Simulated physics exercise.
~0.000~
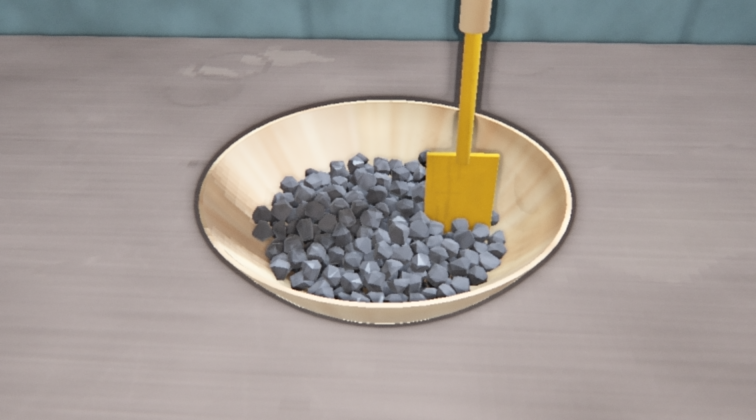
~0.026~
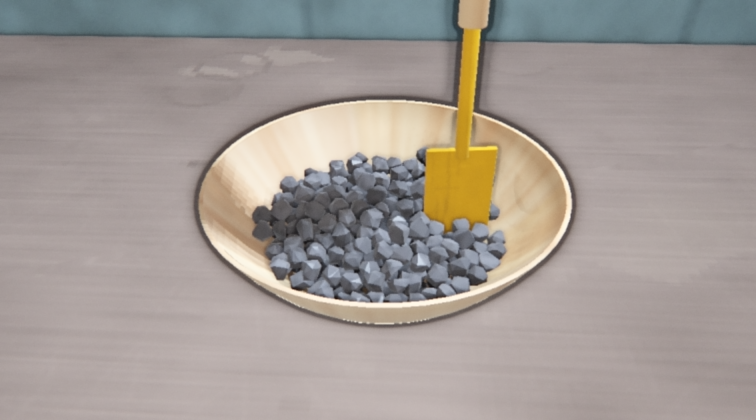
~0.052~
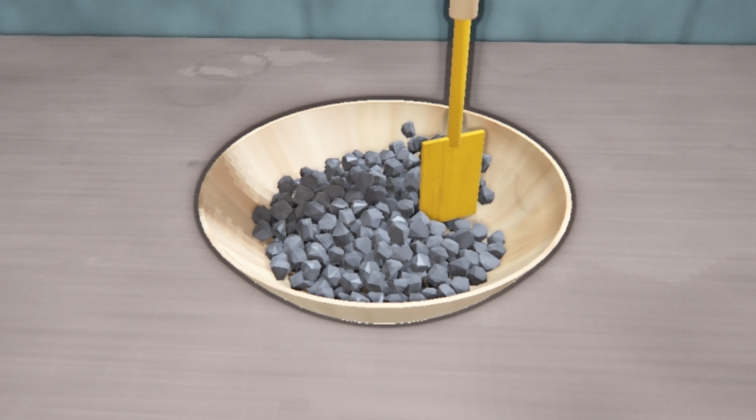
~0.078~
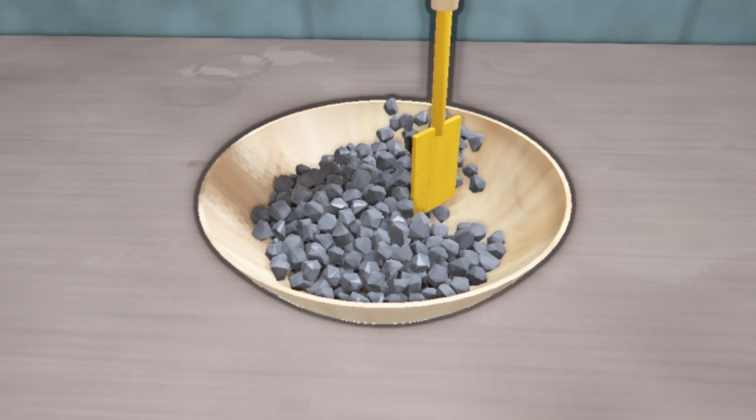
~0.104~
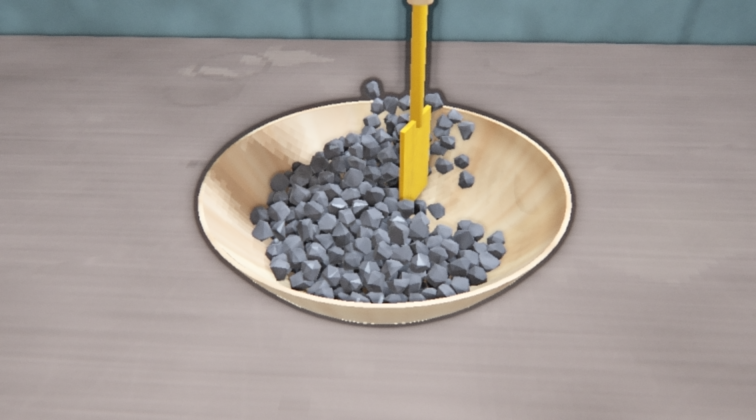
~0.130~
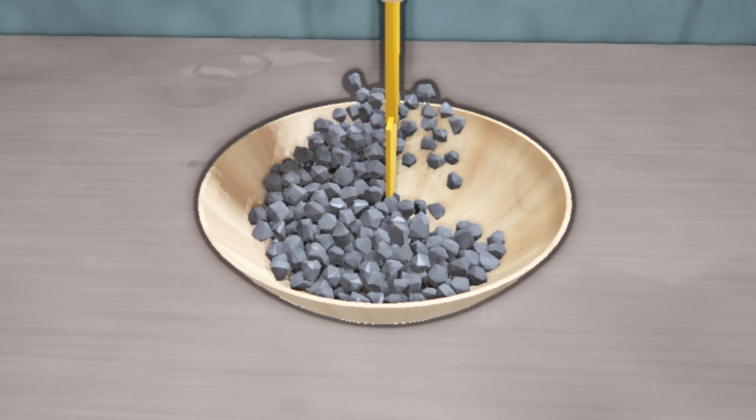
At the start, a yellow paddle stands upright at the right side of a pale wooden bowl of gray pebbles. It sweeps toward the back and left, turning until its blade is edge-on, and pushes pebbles into a heap up to the far rim, leaving bare wood at the right.
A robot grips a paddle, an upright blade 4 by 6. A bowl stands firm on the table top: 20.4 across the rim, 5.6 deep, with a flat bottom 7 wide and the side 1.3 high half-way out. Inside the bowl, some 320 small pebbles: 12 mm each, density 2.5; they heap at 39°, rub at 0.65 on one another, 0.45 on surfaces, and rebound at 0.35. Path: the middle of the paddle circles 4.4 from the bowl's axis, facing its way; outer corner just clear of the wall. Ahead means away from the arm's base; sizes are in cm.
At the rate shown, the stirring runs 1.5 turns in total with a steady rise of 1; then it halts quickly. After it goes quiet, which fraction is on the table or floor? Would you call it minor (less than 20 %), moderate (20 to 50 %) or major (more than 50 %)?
I would call it moderate.
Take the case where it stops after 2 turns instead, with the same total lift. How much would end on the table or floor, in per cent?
Close to 30 in a hundred.
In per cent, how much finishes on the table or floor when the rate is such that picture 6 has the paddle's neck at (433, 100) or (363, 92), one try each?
Well, about 10 percent the first time and about 40 percent the second.
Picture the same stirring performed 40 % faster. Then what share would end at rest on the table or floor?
Then roughly 40 %.
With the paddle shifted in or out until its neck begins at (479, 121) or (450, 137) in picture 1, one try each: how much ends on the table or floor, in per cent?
30 and 15 per cent.
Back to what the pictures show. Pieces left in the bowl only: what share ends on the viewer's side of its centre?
Roughly 60 per cent.
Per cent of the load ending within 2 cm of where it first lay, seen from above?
I'd guess close to 5 percent of the load.
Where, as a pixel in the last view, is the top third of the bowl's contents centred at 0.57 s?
Roughly pixel (398, 141).
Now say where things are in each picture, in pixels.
The paddle neck at (465, 130), 0° round; upper third of the load around (375, 211), from x 260 to 495, top at y 160; 321 in the bowl, in the first frame.
The paddle neck at (464, 125), 7° round; upper third of the load around (375, 210), from x 260 to 495, top at y 155, in the second frame.
The paddle neck at (456, 113), 25° round; upper third of the load around (378, 195), from x 260 to 495, top at y 130, in the third frame.
The paddle neck at (439, 103), 46° round; upper third of the load around (382, 181), from x 260 to 495, top at y 105, in the fourth frame.
The paddle neck at (417, 96), 66° round; upper third of the load around (373, 166), from x 260 to 495, top at y 90, in the fifth frame.
The paddle neck at (392, 92), 87° round; upper third of the load around (357, 158), from x 260 to 495, top at y 80; 320 in the bowl, 1 in flight or on the tool, in the sixth frame.
After 0.35 s, 262° round, highest piece 9 above the table; 281 in the bowl, 22 on the table or floor, 18 in flight or on the tool.
After 0.57 s, 77° round, highest piece 8 above the table; 245 in the bowl, 66 on the table or floor, 10 in flight or on the tool.
After 0.88 s, 180° round, highest piece 6 above the table; 222 in the bowl, 99 on the table or floor.
After 1.58 s, 180° round, highest piece 6 above the table; 222 in the bowl, 99 on the table or floor.
In the end, 222 in the bowl, 99 on the table or floor. That is 31 % on the table or floor.
